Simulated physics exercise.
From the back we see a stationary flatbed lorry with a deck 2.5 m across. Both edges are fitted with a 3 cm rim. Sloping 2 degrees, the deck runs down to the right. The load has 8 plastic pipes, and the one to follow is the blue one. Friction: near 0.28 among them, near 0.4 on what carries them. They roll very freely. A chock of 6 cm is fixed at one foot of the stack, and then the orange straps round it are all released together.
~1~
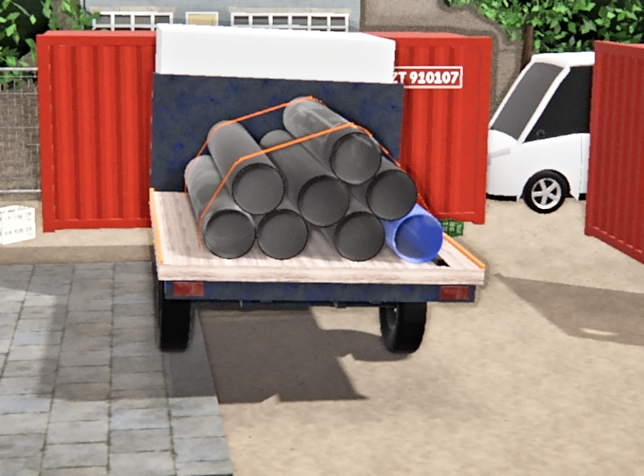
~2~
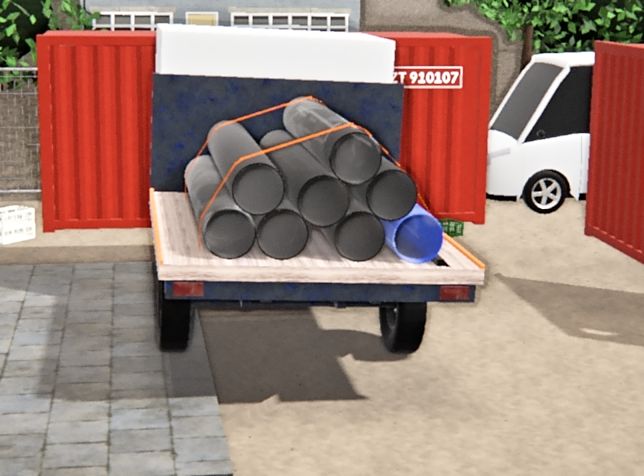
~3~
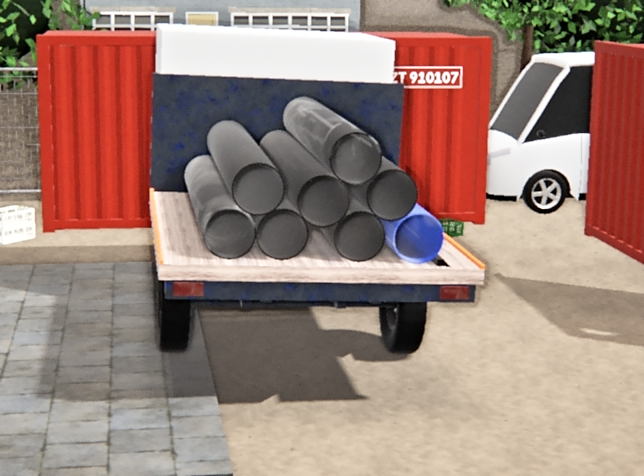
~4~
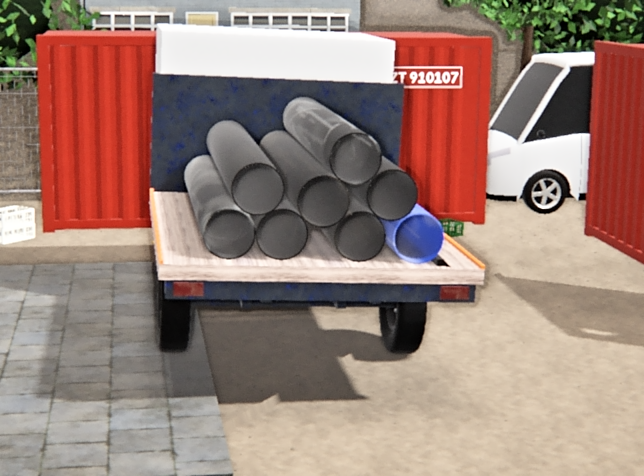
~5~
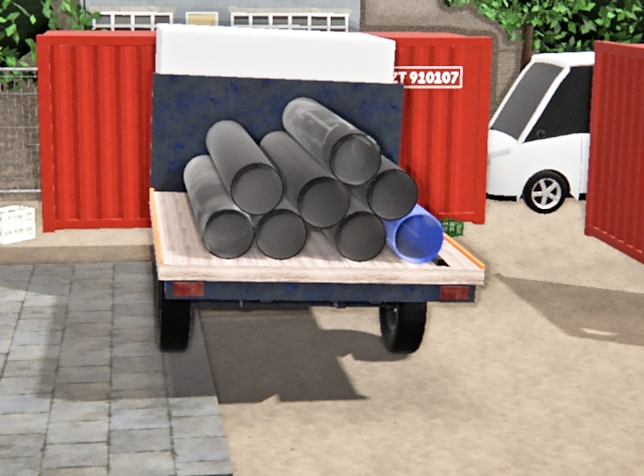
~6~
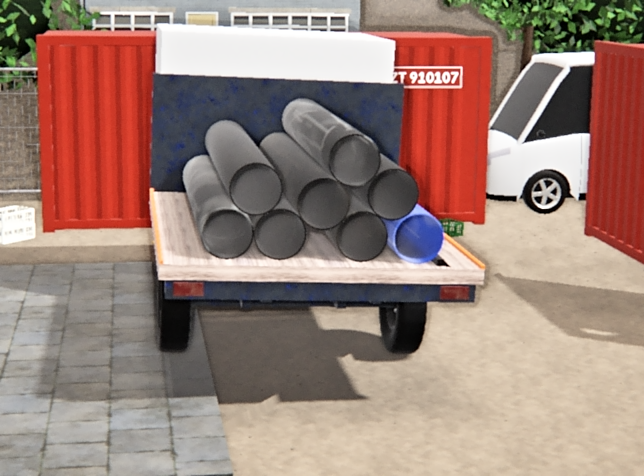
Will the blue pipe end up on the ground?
It is retained on the deck.
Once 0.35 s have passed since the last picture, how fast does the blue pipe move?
Roughly 0.0 m/s.
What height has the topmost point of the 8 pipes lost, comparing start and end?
20 cm.
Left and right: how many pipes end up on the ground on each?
On the left it's 0, and on the right it's 0.
Then, 0.3 s after the last picture, blue is on the deck, 50 cm from the right edge; 0 of 8 are off.
At rest (3.9 s after the last picture), blue is on the deck, 50 cm from the right edge; 0 of 8 are off.
